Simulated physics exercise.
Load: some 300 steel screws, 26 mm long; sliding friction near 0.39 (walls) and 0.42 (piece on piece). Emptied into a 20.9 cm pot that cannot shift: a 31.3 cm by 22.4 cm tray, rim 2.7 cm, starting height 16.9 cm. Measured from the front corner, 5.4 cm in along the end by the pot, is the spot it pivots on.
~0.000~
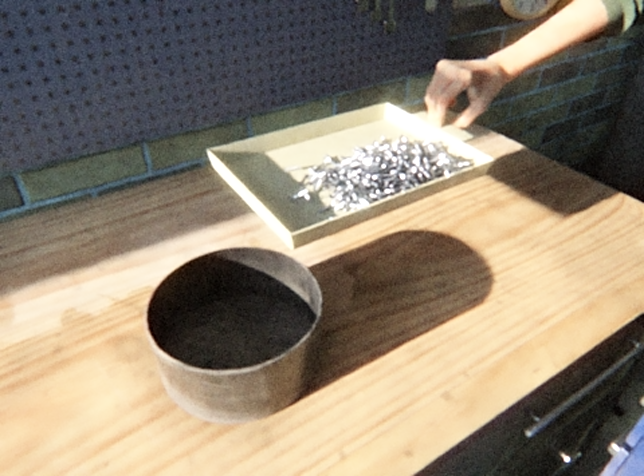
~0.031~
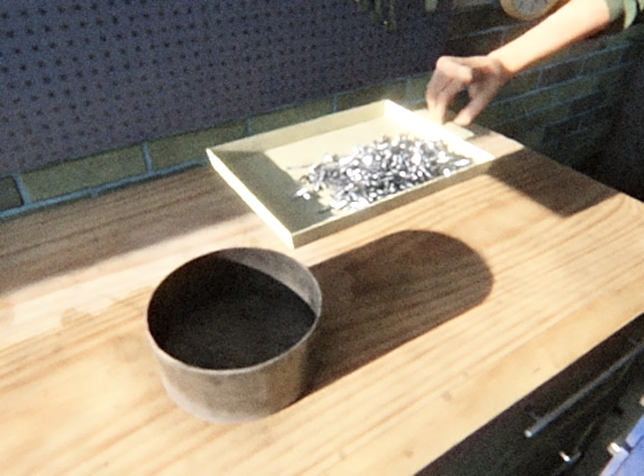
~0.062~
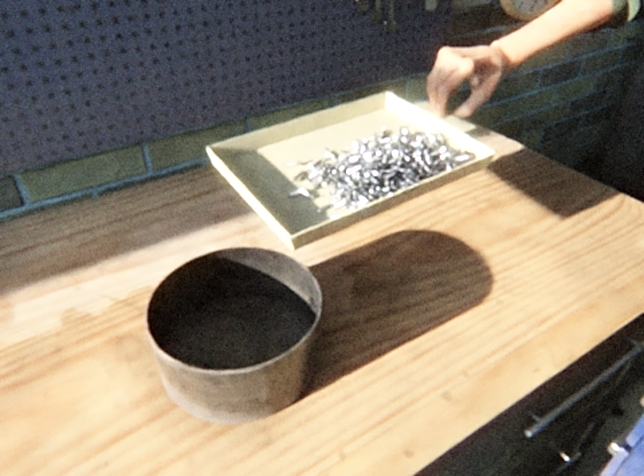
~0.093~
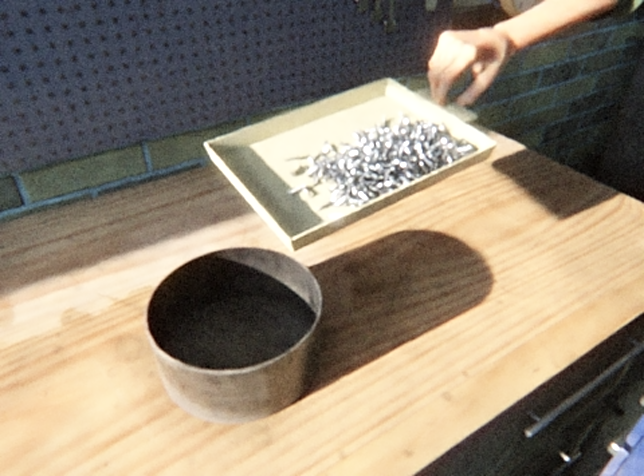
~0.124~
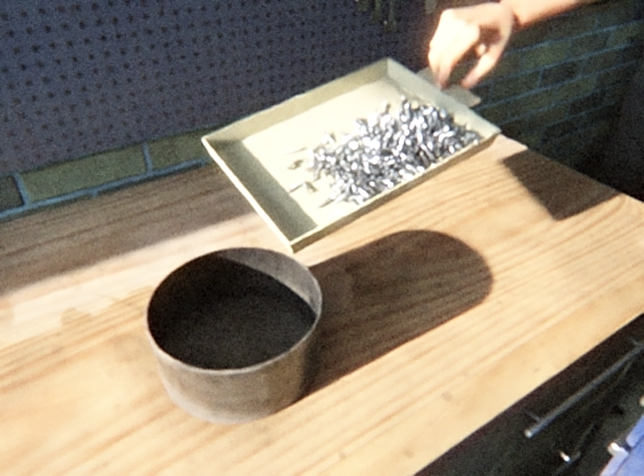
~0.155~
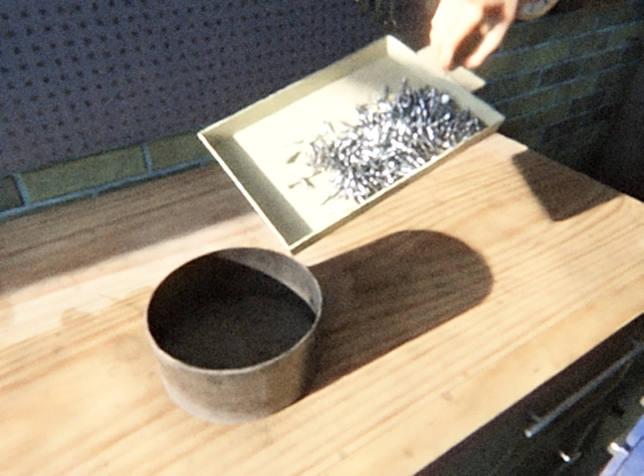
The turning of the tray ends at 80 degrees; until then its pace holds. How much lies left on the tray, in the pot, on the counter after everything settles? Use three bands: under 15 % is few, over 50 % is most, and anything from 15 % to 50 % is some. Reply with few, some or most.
Left on the tray: Few, pot: Most, counter: Some.
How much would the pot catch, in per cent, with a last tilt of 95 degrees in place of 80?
Roughly 65 %.
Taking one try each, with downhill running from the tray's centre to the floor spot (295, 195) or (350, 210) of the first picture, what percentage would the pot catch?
Estimate: Some 85 % and some 35 % respectively.
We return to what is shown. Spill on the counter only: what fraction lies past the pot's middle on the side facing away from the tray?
I'd put it close to 60 per cent.
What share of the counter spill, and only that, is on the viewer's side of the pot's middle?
I'd put it at around 100 per cent.
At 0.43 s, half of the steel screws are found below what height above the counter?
The halfway line is at about 28 cm.
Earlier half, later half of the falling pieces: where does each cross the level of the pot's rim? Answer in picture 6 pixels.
I'd mark about (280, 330) for the first half and about (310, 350) for the second.
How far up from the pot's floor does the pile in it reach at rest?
I'd put it at close to 3.0 centimetres.
Then, at 0.32 s, tilt 52 degrees; the tray holds 100 %, the pot 0 %.
Then, at 0.43 s, tilt 73 degrees; the tray holds 100 %, the pot 0 %.
Then, at 0.67 s, tilt 80 degrees; the tray holds 5 %, the pot 55 %.
By 1.7 s all is still; tray 0 %, pot 65 %, counter 35 %.
